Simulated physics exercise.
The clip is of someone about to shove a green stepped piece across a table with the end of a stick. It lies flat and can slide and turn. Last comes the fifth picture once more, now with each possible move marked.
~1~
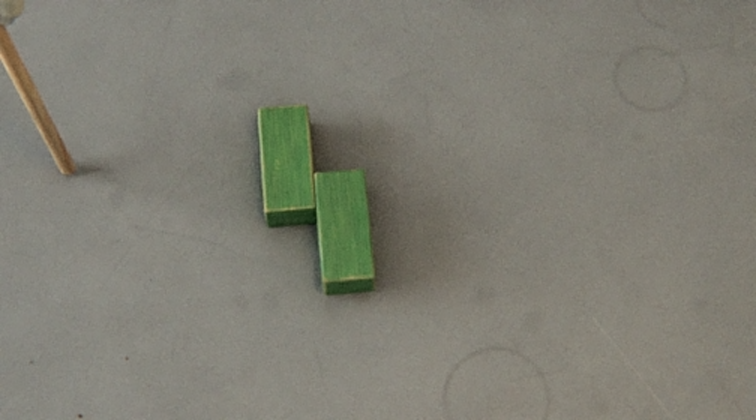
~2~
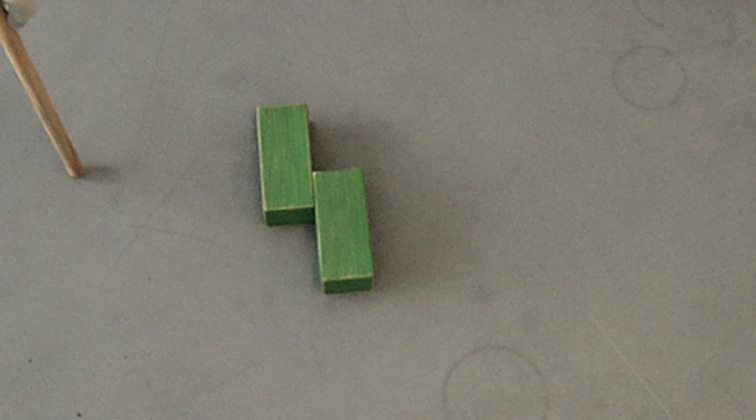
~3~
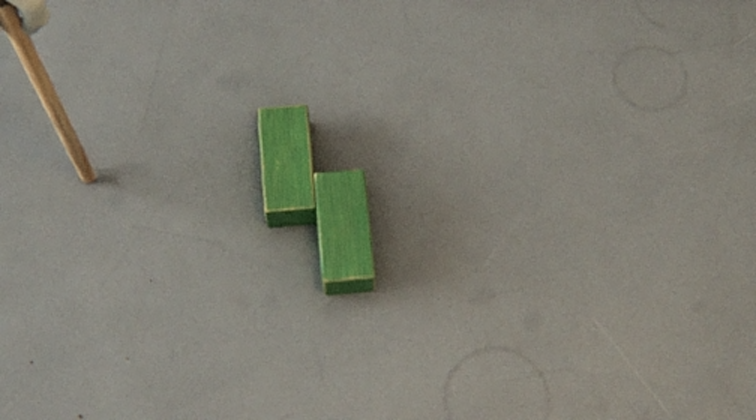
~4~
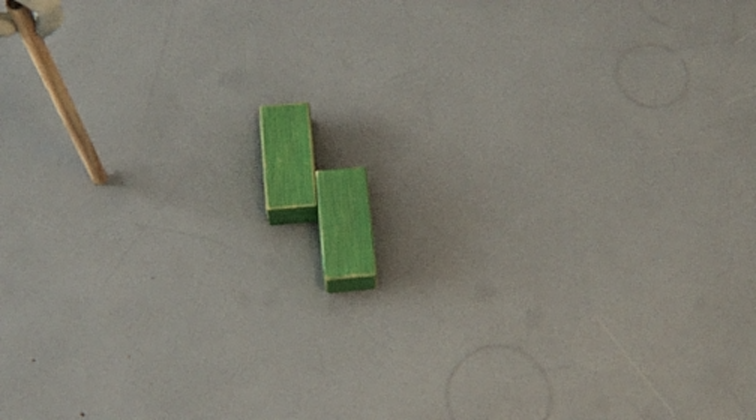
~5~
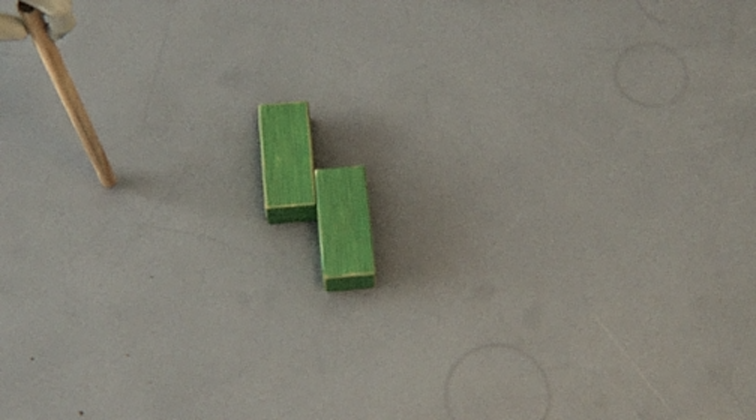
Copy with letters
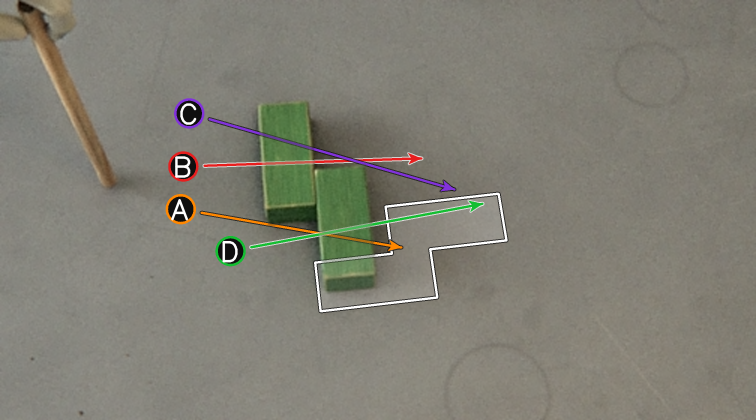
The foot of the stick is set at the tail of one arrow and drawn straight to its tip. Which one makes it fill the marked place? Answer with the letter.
Stroke C puts it in the outline.
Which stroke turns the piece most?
C.
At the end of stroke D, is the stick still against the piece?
Yes.
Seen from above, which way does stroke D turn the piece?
Anticlockwise.
On the marked copy, A from (202, 213) to (402, 248); B from (204, 166) to (421, 158); C from (209, 119) to (455, 189); D from (251, 247) to (482, 204).
Following C. Soon after the start, foot of the stick (298, 145), piece (323, 148).
Later, foot of the stick (386, 170), piece (408, 177).
In the end, foot of the stick (455, 190), piece (446, 206); it fills the outline.
As for the rest, A leaves the piece out of the outline, at (333, 161); B leaves the piece out of the outline, at (428, 174); D leaves the piece out of the outline, at (343, 165).
